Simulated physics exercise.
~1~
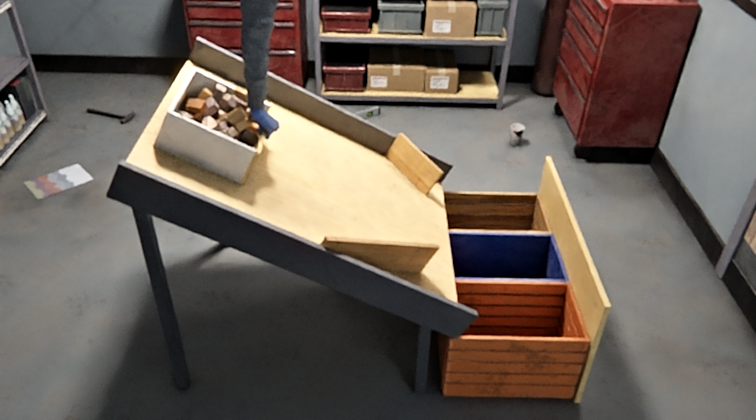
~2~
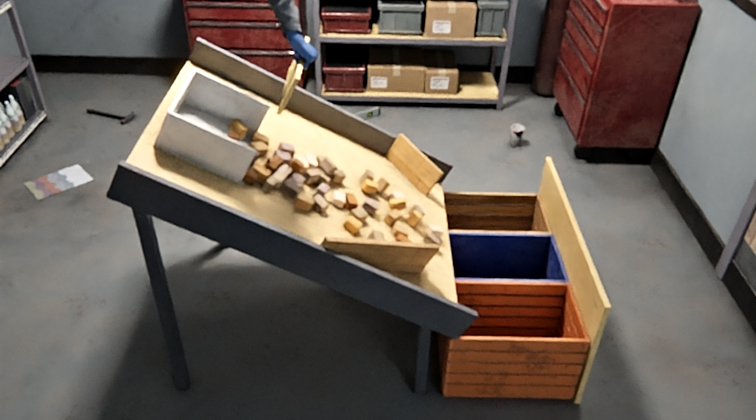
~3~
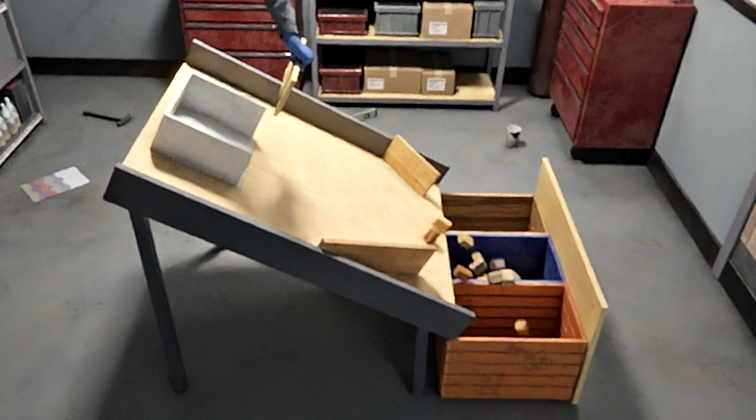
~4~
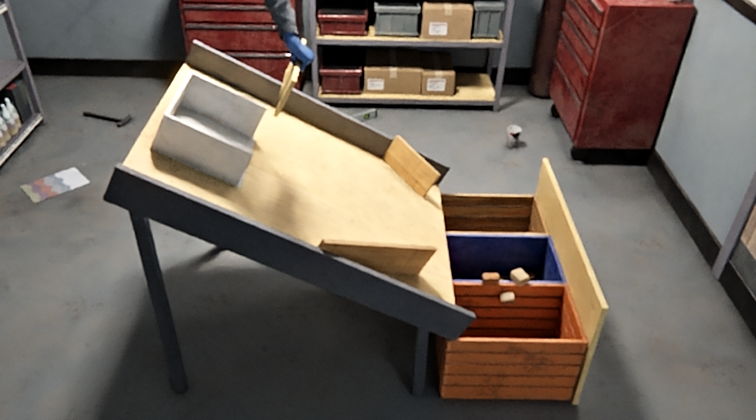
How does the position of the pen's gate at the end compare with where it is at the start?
At the start the gate is at the downhill side of the white pen, holding the blocks in. At the end it is farther up and to the right, held clear of the pen by the gloved hand.
